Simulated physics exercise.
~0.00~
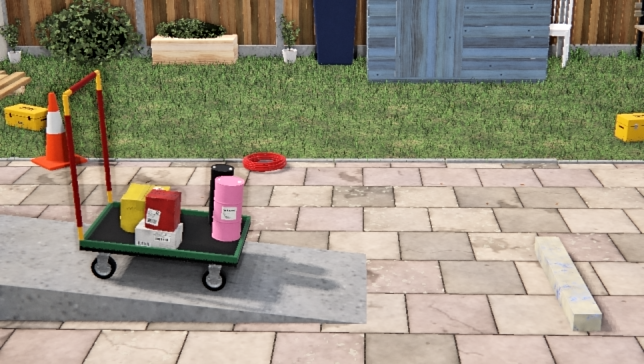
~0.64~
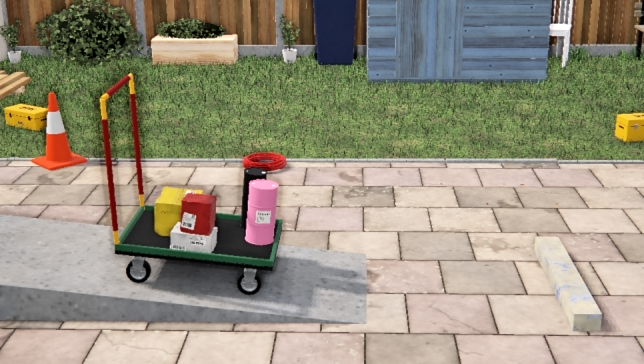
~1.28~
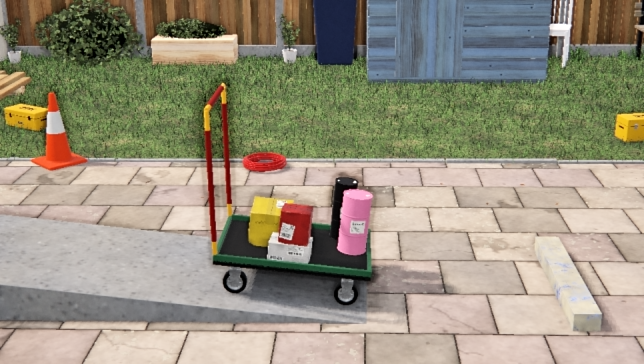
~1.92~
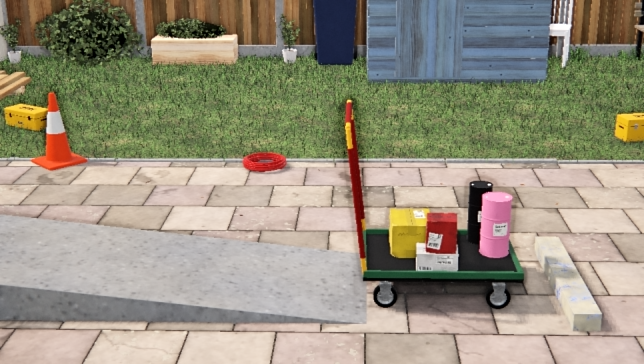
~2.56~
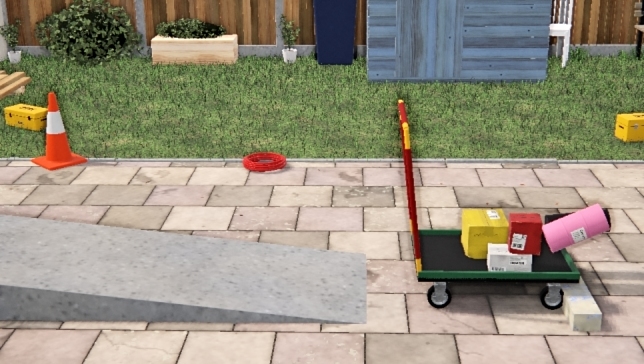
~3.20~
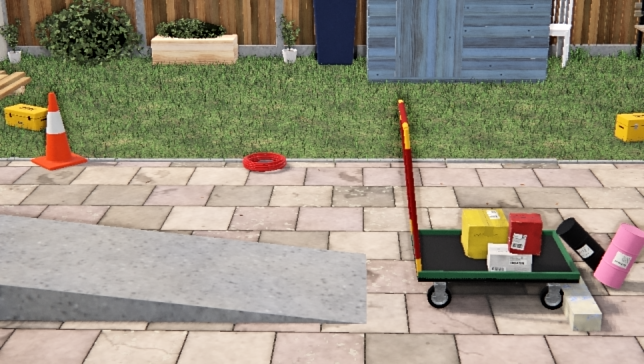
To begin with, a green-edged trolley with a red and yellow handle stands on a grey ramp in a paved garden, carrying yellow, red and white parcels and pink and black canisters. It rolls down to the right, its load still upright. Leaving the ramp, it crosses the level paving towards a pale kerb. At the kerb the trolley stops, and the pink canister tips over the front edge with the black one. Finally, both canisters lie tilted beyond the deck, while the three parcels remain aboard.
